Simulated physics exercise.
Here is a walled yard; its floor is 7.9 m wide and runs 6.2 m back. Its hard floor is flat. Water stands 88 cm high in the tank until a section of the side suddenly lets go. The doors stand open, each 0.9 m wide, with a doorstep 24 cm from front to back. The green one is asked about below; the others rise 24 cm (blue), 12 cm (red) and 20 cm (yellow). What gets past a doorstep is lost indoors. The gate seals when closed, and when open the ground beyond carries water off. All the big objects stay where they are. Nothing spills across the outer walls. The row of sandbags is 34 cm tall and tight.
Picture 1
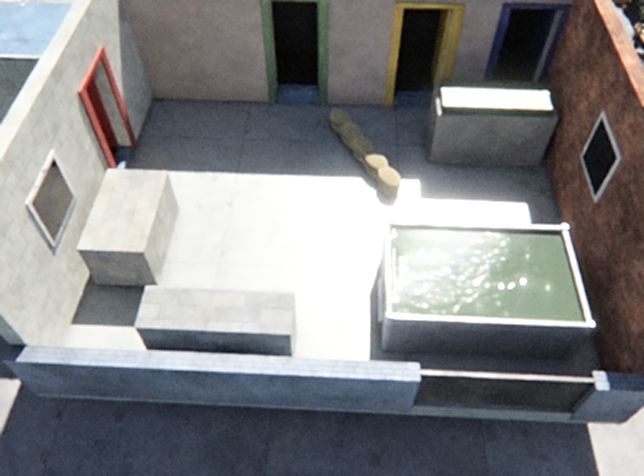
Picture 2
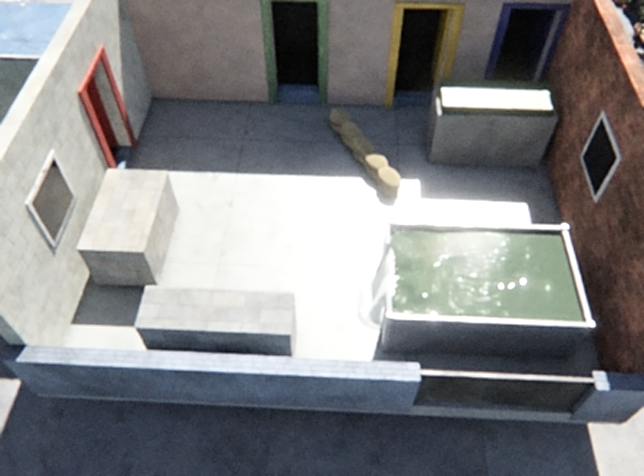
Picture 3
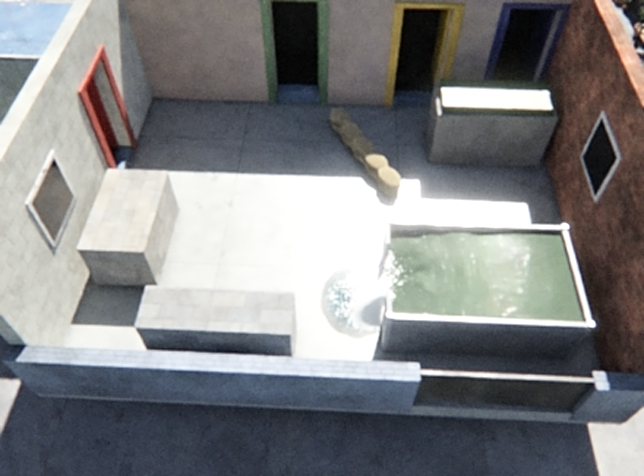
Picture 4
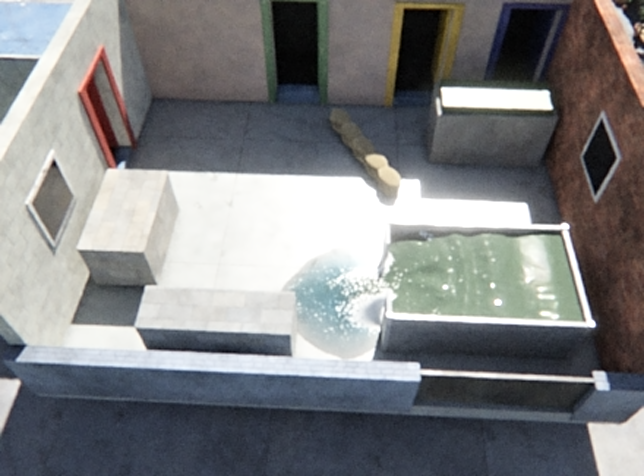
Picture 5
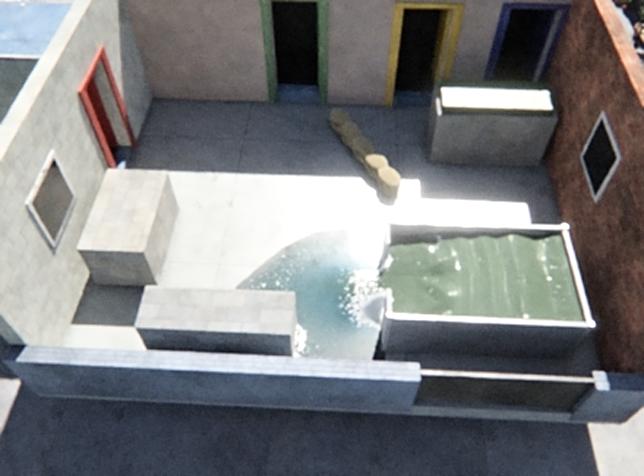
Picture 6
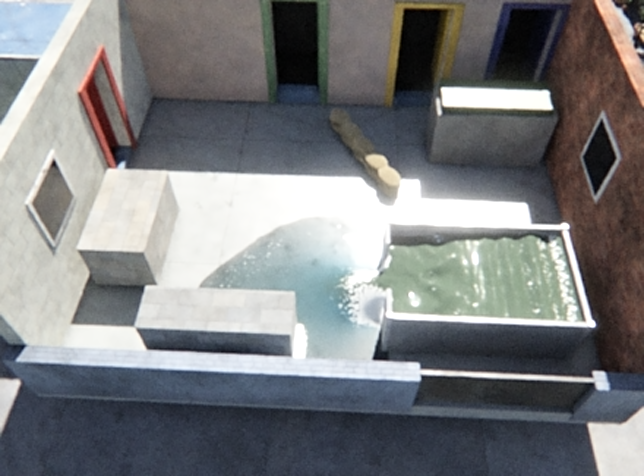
Water pours from the left side of a green-tinted tank in a walled yard and spreads leftward in a widening pool across the pale floor, reaching behind a low block, while ripples cross the tank's surface.
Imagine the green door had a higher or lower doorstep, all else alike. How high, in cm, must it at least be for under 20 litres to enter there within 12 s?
About 11 cm.
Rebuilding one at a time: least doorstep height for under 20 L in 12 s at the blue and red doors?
Roughly 8.0 cm at blue and 10.0 cm at red.
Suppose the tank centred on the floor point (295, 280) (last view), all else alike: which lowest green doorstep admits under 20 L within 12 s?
About 14.0 cm.
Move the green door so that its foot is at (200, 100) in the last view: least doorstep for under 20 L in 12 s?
About 17 cm.
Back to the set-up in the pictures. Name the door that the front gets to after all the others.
It is the blue one.
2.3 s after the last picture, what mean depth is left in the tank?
Some 47 cm.
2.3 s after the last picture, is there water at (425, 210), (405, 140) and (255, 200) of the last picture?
In turn: Not reached, dry, under water.
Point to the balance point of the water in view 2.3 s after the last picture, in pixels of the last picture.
Near (342, 282).
Then, 0.7 s after the last picture water covers 30 % of the floor, deepest (54 cm) near (378, 300); it has not reached the green door.
Then, 2.3 s after the last picture water covers 55 % of the floor, deepest (38 cm) near (88, 307); it has not reached the green door.
Then, 11.3 s after the last picture water covers 95 % of the floor, deepest (14 cm) near (130, 160); 12 cm at the green door, 0 litres in over its 27 cm doorstep.
At the green door as built, the water peaked near 16 cm, 7.5 s after the last picture.
Run again over the same 12 s with other heights there, 32 litres in over 10 cm, 12 litres over 12 cm. The limit of 20 litres is kept from about 11 cm up.
